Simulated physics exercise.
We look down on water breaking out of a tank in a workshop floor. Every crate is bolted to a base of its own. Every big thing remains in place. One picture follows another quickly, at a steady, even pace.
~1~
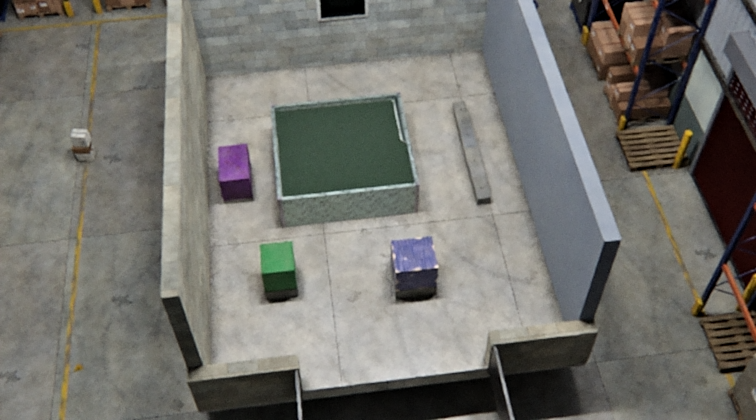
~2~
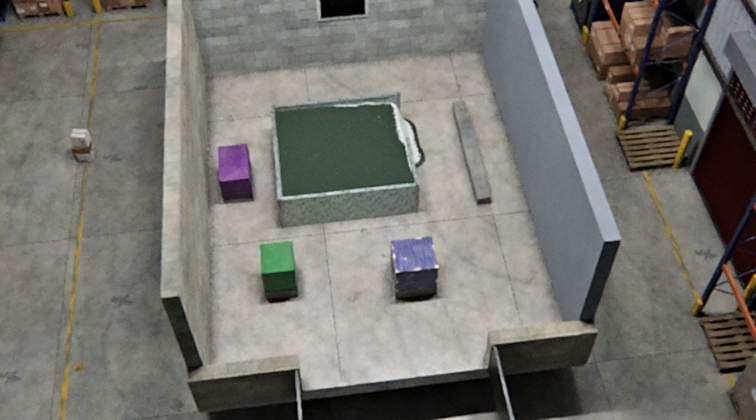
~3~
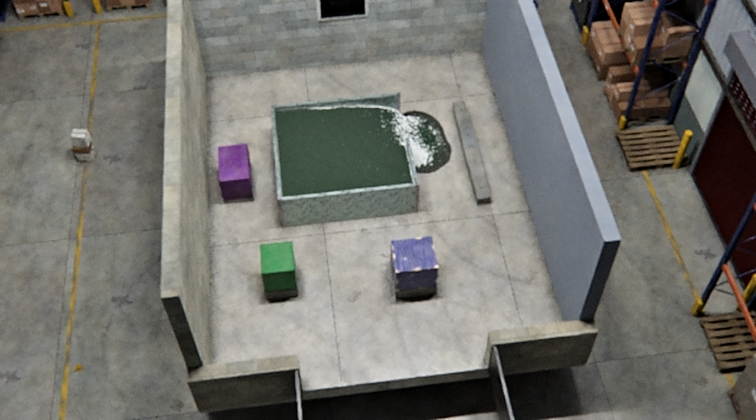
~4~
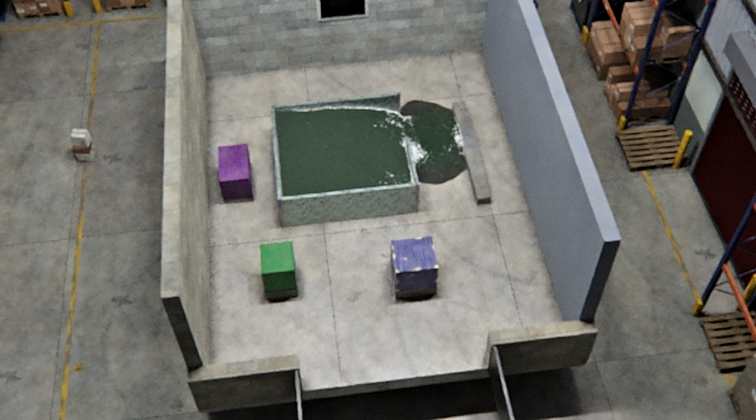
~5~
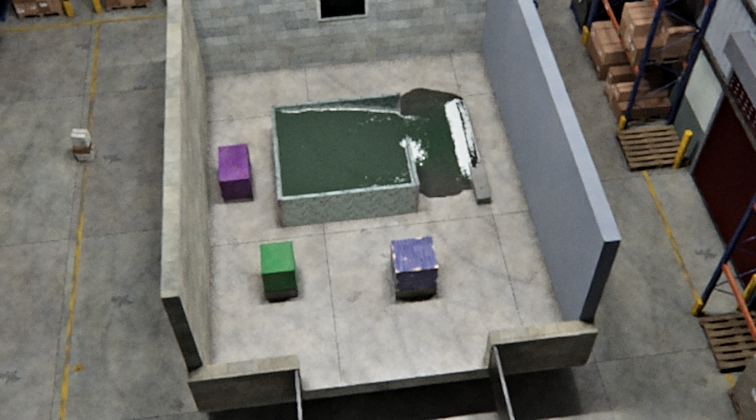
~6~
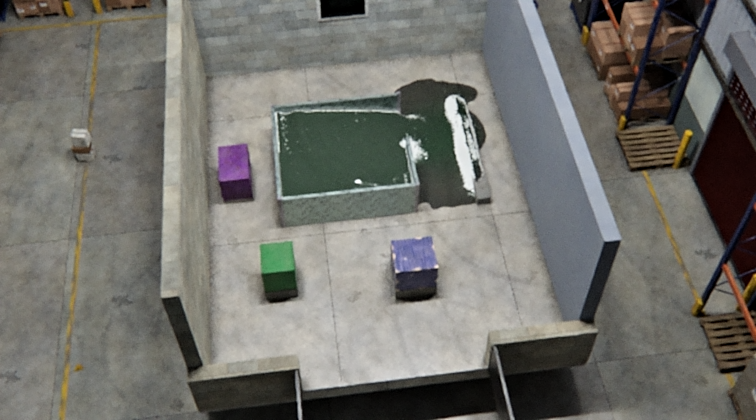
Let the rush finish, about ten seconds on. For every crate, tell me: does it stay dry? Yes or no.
Here is how it goes: The purple crate, no, it gets wet; the blue crate, yes, it stays dry; the green crate, yes, it stays dry.
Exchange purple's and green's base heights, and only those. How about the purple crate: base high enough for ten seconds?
Well, the purple one stays untouched then.
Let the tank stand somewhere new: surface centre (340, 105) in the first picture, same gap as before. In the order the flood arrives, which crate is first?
Answer: The one in blue.
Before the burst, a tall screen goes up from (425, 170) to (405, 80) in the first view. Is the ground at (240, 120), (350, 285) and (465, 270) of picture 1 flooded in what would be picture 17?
The first point comes out unwetted, the next unwetted, the last inundated.
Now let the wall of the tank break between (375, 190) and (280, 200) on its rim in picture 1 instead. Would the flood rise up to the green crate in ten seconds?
The green crate is reached.
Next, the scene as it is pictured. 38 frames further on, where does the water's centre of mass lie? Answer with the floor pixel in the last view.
At roughly (382, 164).
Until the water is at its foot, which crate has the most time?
Should be the purple crate.
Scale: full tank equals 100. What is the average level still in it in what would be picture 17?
About 62 %.
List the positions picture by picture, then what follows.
The water tank at (342, 147) is whole and still, in the first frame.
The front is at a hidden place, out from the gap at (401, 136), in the second frame.
Water pours out at (401, 137) and has run to (444, 159), in the third frame.
The front is at (465, 164), out from the gap at (401, 137), in the fourth frame.
The front is at (458, 101), out from the gap at (401, 137), in the fifth frame.
The front is at (471, 91), out from the gap at (401, 137), in the sixth frame.
A moment on, water covers 25 % of the floor; the purple crate not reached, the blue crate not reached, the green crate not reached.
Next, water covers 35 % of the floor; the purple crate not reached, the blue crate water round its plinth, the green crate not reached.
Then, water covers 55 % of the floor; the purple crate not reached, the blue crate water round its plinth, the green crate water round its plinth.
Later, water covers 80 % of the floor; the purple crate water round its plinth, the blue crate water round its plinth, the green crate water round its plinth.
In the end, water covers 100 % of the floor; the purple crate was topped, the blue crate stayed above the water, the green crate stayed above the water.
